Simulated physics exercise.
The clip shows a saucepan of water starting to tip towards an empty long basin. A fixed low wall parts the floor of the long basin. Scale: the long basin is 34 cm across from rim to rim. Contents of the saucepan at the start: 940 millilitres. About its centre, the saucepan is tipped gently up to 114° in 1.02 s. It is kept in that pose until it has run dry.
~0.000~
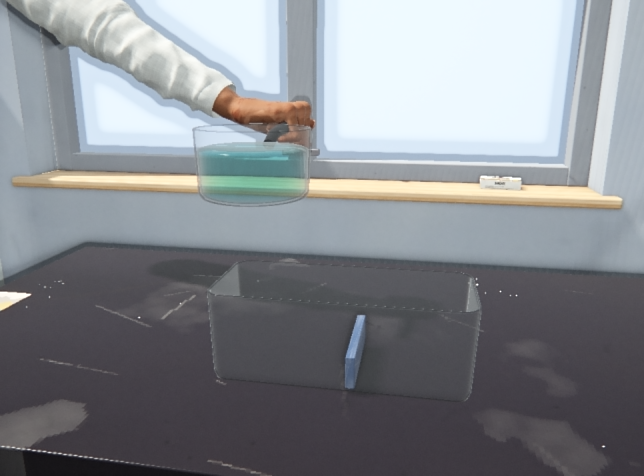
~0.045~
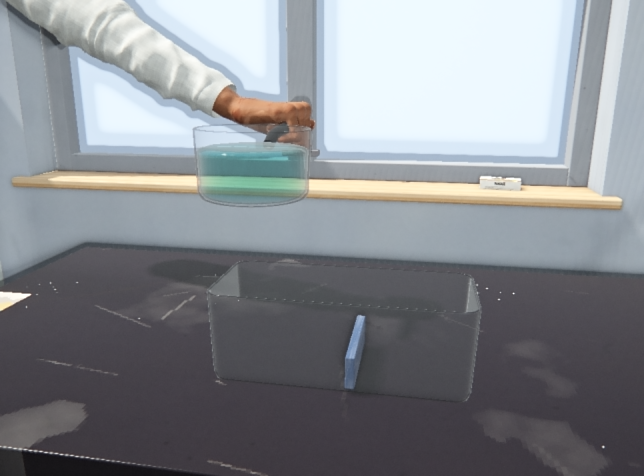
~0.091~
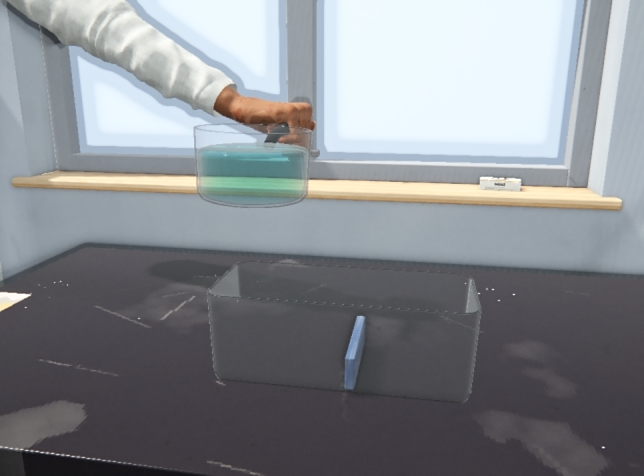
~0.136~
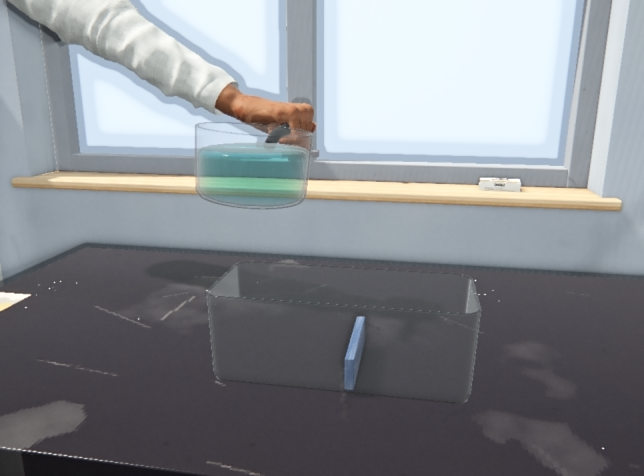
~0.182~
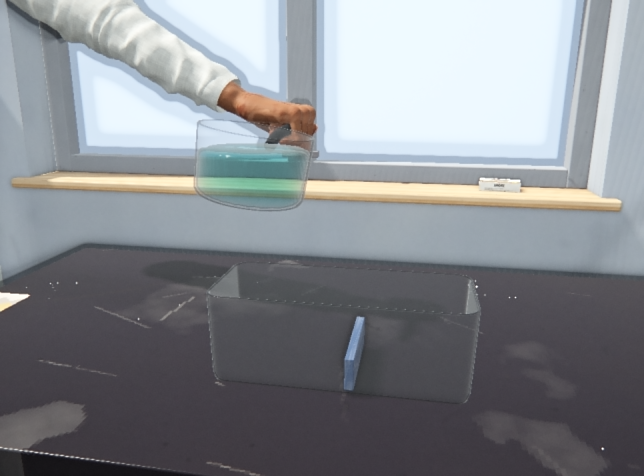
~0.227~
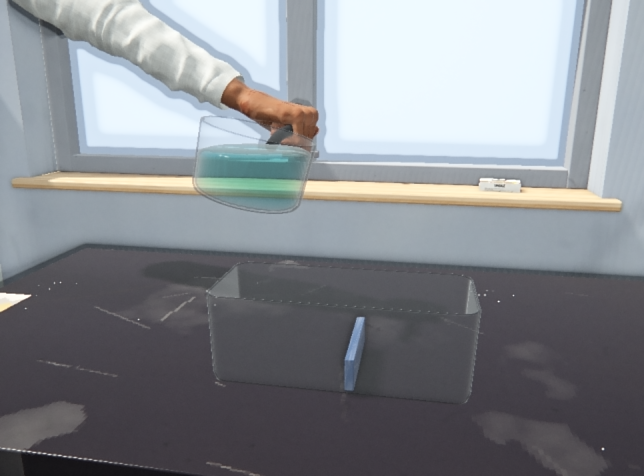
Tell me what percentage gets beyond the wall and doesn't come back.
Around 53 % gets beyond the wall and stays.
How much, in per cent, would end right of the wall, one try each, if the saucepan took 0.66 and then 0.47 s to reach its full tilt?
It comes to 35 per cent, and then 25 per cent.
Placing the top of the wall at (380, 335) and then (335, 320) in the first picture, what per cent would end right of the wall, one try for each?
Respectively close to 15 and 70 %.
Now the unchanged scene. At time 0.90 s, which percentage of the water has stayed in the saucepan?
Close to 10 in a hundred.
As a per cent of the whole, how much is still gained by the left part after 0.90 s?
That amounts to roughly 20 per cent of the whole.
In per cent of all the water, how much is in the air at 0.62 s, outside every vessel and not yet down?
Share: Roughly 32 per cent.
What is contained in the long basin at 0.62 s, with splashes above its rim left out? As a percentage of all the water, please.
Around 7%.
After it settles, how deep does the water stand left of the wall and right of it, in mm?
Depths at rest: Left around 18 mm, right around 26 mm.
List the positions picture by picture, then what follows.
Tilt 0°; pouring edge (309, 131); surface from (203, 147) to (308, 149); the long basin's rim runs from (224, 277) to (476, 293); the wall's top is at (356, 336), in the first frame.
Tilt 1°; pouring edge (309, 132); surface from (203, 147) to (308, 150), in the second frame.
Tilt 2°; pouring edge (310, 134); surface from (203, 147) to (308, 151), in the third frame.
Tilt 5°; pouring edge (311, 137); surface from (204, 147) to (309, 152), in the fourth frame.
Tilt 9°; pouring edge (313, 142); surface from (204, 148) to (310, 153), in the fifth frame.
Tilt 13°; pouring edge (314, 147); surface from (204, 149) to (311, 154), in the sixth frame.
Then, 0.62 s in, the tilt is 75° and 61 per cent is still to pour, 2 is left of the wall and 4 right of it.
Then, 0.90 s in, the tilt is 110° and 9 per cent is still to pour, 27 is left of the wall and 52 right of it.
Then, 1.20 s in, the tilt is 114° and 0 per cent is still to pour, 46 is left of the wall and 52 right of it.
Then, 1.52 s in, the tilt is 114° and 0 per cent is still to pour, 46 is left of the wall and 53 right of it.
Finally, 46 per cent lies left of the wall, 53 right of it and 1 outside.
